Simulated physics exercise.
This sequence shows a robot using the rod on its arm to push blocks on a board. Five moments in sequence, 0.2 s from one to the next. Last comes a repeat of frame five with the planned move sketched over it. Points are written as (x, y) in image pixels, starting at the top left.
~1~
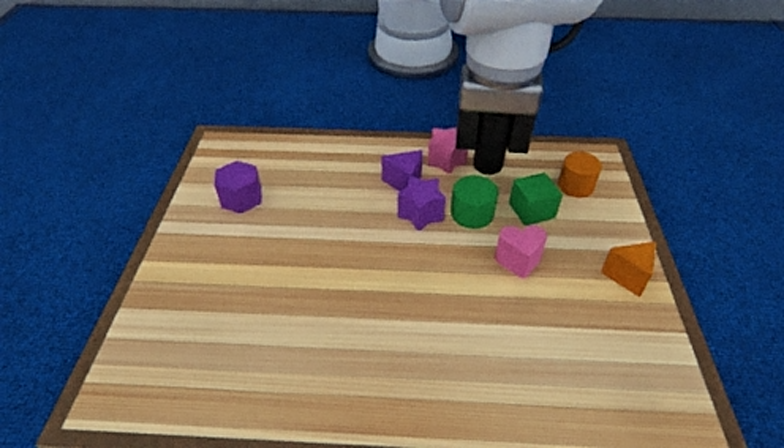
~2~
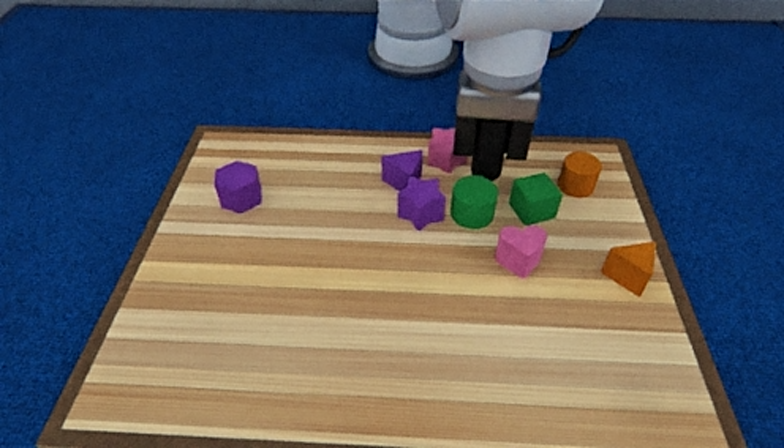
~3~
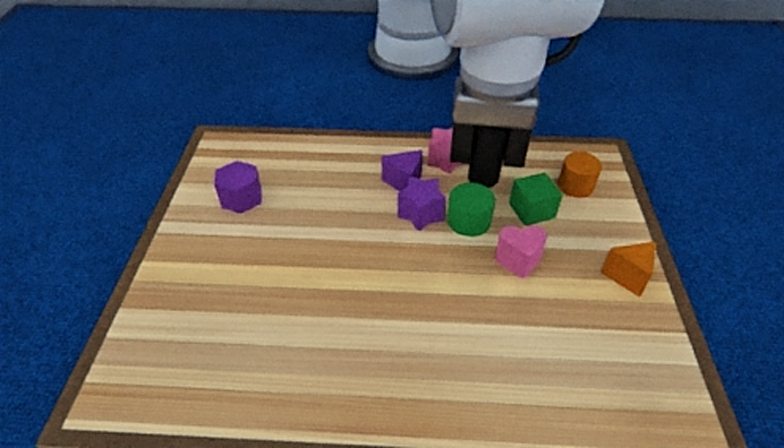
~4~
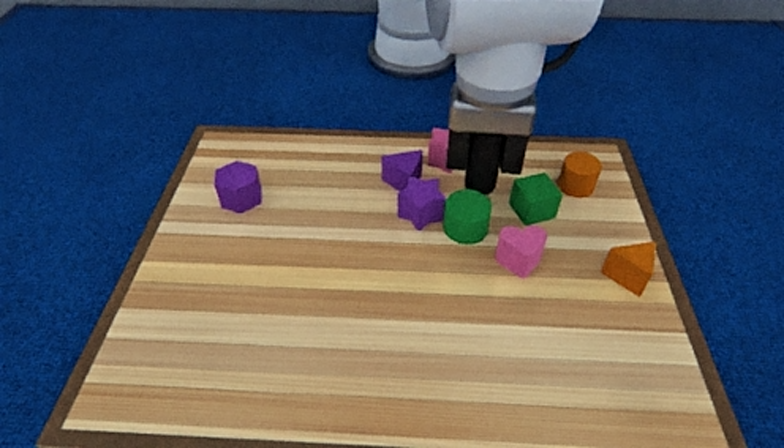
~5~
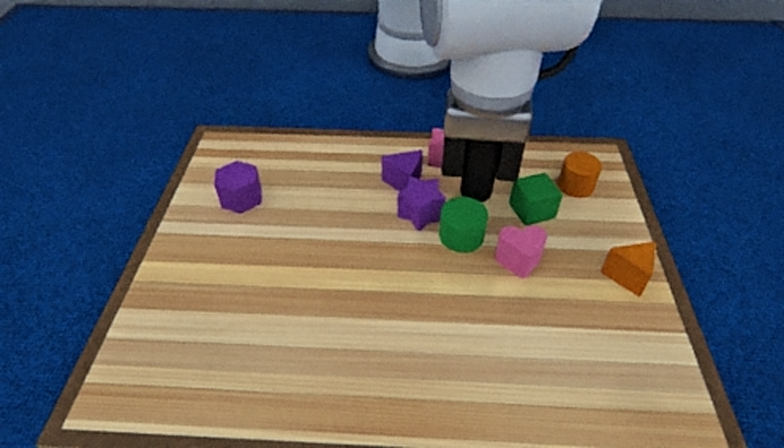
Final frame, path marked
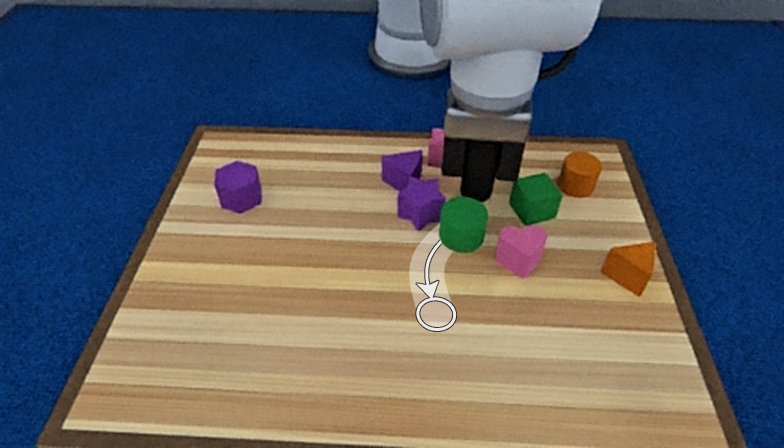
A striped wooden board lies on a blue surface, seen from above at an angle by a camera that stays still. A purple block sits alone at left, with purple, pink, green and orange blocks grouped toward the upper right, below a white robot arm with a dark tip. The arm moves slowly forward and slightly left, pushing the green cylinder a short way the same direction, while the other blocks stay put.
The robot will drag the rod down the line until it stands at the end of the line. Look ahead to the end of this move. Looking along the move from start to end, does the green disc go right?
I'd say no.
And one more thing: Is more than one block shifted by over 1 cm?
My answer is no.
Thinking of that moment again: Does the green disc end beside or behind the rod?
No
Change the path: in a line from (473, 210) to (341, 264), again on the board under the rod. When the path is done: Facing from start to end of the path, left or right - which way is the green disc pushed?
Off to the left side.
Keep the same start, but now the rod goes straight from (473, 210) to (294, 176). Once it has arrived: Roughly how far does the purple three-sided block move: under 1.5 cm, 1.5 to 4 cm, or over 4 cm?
It ends 1.5 to 4 cm from its spot.
The drawn path runs from (473, 210) over (446, 237) and (427, 271) to (436, 314).
What follows on the original path. One third of the way, rod at (446, 221); purple star at (419, 191); green disc at (447, 245).
Two thirds of the way, rod at (428, 255); purple star at (419, 191); green disc at (444, 282).
At the end, rod at (438, 297); purple star at (419, 191); green disc at (463, 326); green square piece not moved.
